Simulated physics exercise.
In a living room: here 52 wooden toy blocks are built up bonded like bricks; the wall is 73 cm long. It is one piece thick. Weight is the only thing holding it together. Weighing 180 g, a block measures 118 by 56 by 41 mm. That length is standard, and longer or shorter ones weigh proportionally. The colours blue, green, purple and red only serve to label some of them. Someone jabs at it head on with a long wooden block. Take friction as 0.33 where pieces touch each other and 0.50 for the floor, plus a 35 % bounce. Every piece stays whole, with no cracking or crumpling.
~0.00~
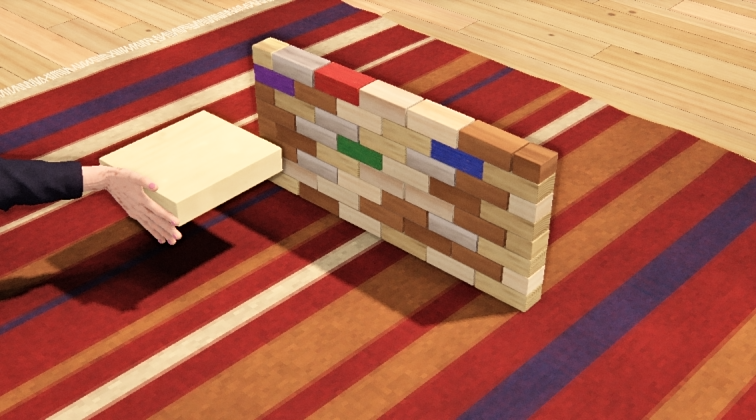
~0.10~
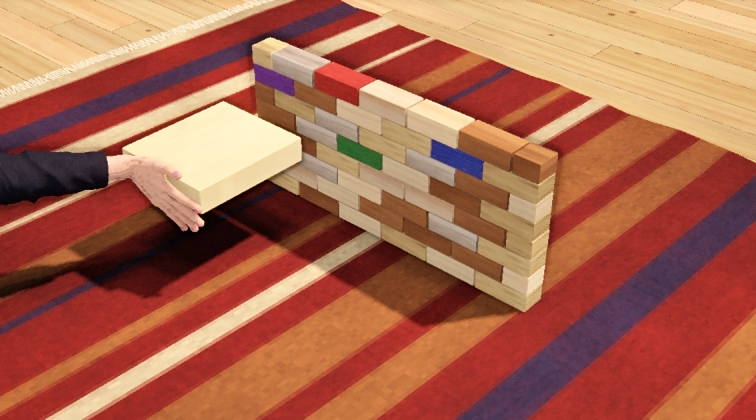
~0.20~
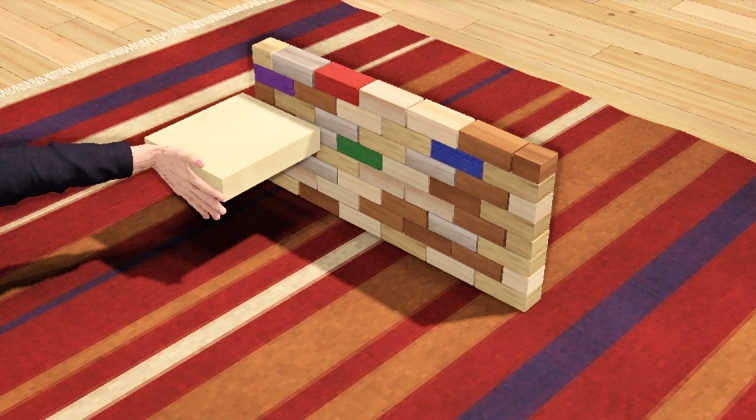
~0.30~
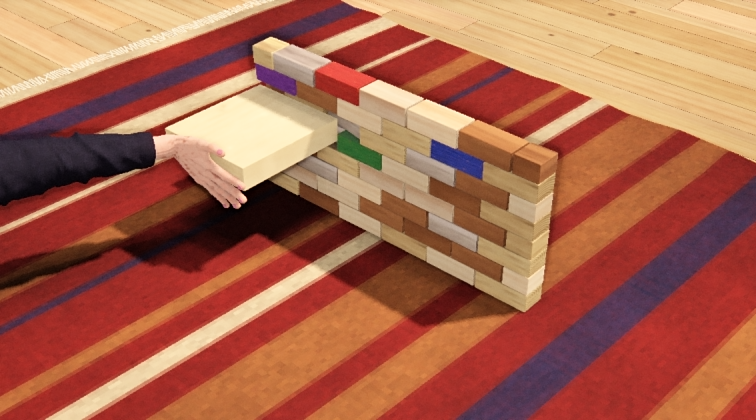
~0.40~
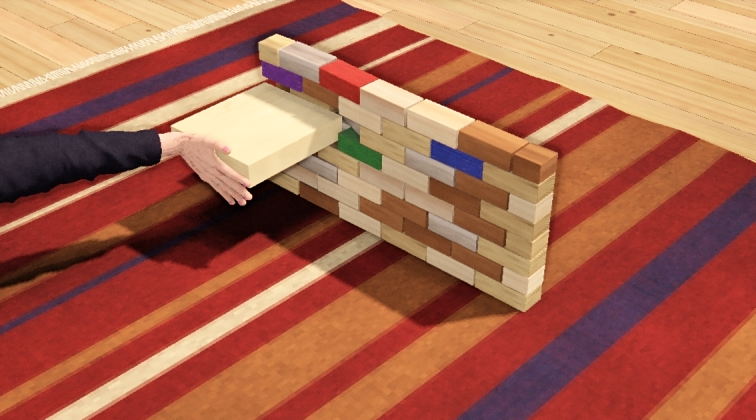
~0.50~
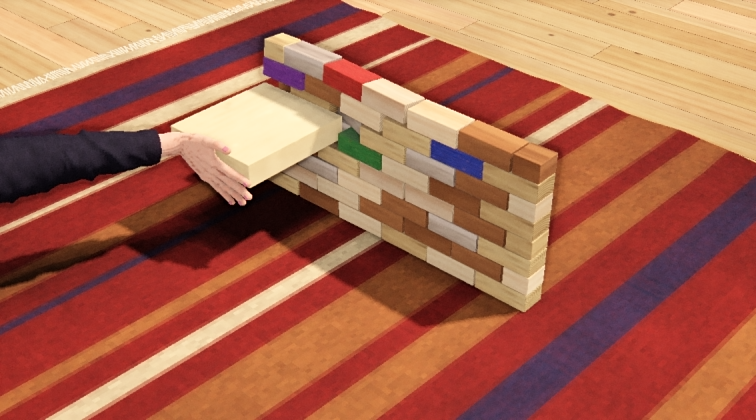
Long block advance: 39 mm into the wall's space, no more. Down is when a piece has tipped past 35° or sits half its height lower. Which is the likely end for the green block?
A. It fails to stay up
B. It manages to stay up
The answer is B.
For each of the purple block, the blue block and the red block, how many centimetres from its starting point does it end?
From start to finish: Purple 38, blue 0, red 44 centimetres.
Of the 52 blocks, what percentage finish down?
Something close to 25 percent of them.
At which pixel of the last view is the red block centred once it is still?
Last frame, centre at roughly (463, 154).
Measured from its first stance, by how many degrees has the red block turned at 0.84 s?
I'd estimate close to 20°.
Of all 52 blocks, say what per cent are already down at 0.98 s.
By then, 25 per cent.
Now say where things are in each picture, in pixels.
In the first frame (each place is the centre of the face we see best), block in hand (273, 162) 14 cm short of touching; green block (358, 152); blue block (455, 159); red block (335, 89); all as stacked.
The second frame shows block in hand (293, 151) 8 cm short of touching; green block (358, 152).
The third frame shows block in hand (312, 141) 27 mm short of touching; green block (358, 152).
The fourth frame shows block in hand (330, 132) 25 mm in; green block (358, 152); purple block (274, 79) moved 5 mm; 7 have shifted.
The fifth frame shows block in hand (335, 129) 39 mm in, stopped; green block (358, 152); purple block (280, 76) moved 22 mm; 12 have shifted.
The sixth frame shows block in hand (335, 129) 39 mm in, stopped; green block (358, 152); purple block (281, 74) tilted 5°; red block (342, 83) tilted 5°; 13 have shifted.
By 0.84 s, none of the 52 blocks down, 13 disturbed; green block unmoved; purple block tilted 20°.
By 0.98 s, 12 of the 52 blocks down; green block unmoved; red block tilted 49°, 35 mm lower.
By 1.12 s, 12 of the 52 blocks down; green block unmoved; red block on its side.
By 1.30 s, 12 of the 52 blocks down; green block unmoved; purple block upside down.
When it is over (2.1 s), 12 of the 52 blocks down; green block unmoved; purple block upside down; red block on its side. In pixels of the last frame, middles, green block near (368, 147), purple block near (370, 126).
